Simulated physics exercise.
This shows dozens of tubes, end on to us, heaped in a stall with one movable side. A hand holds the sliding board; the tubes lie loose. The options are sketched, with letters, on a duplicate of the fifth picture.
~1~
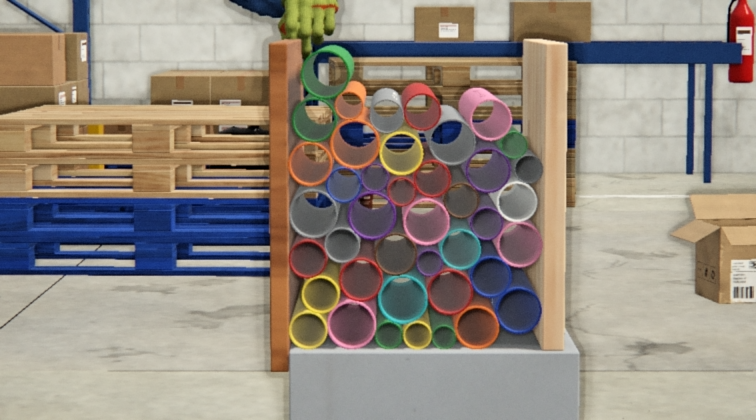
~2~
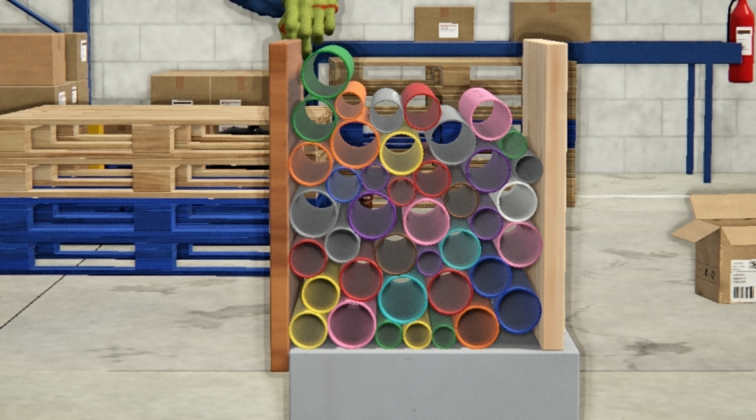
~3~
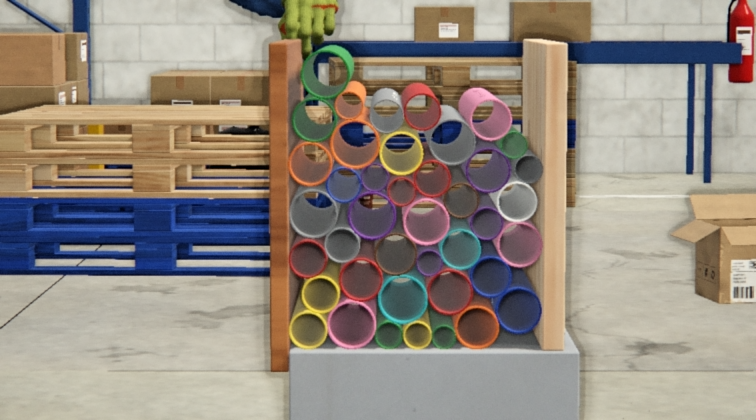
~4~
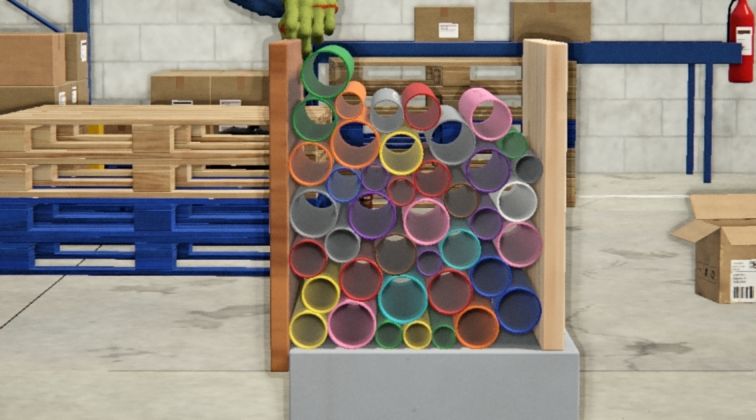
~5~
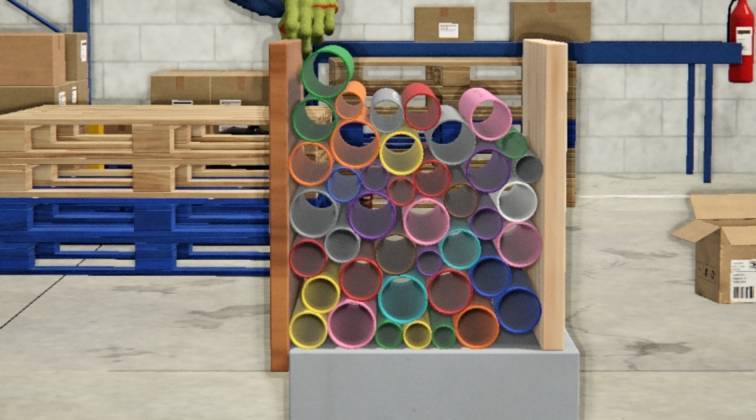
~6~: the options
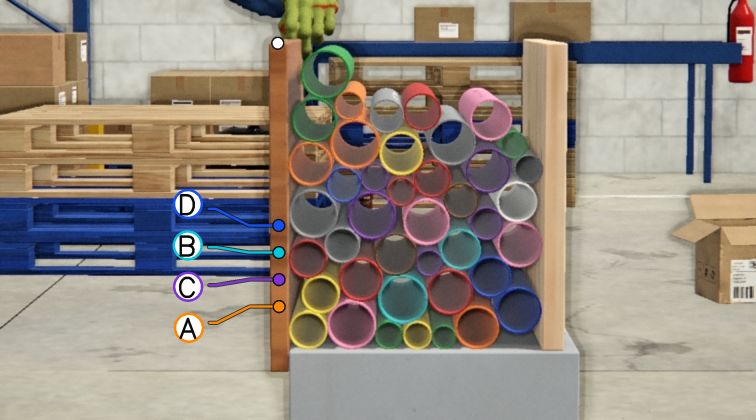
A gloved hand stays at the left board while the stacked colourful tubes remain still.
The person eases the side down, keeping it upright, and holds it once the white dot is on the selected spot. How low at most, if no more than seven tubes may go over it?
Slide it to D.
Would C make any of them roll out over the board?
At C: Yes.
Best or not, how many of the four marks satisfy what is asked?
One of the four.
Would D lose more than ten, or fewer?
It loses fewer than ten.
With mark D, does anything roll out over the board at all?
Yes, at D.
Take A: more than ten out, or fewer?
It loses more than ten.
On the marked copy, A at (279, 307); B at (279, 253); C at (279, 280); D at (279, 225); the white dot at (278, 43).
With D. Early on, top of the board (288, 121).
Further on, top of the board (288, 208).
At the end, top of the board (288, 225), about four out over the board.
As for the rest, A more than seven out over the board; B eight out over the board; C more than seven out over the board.
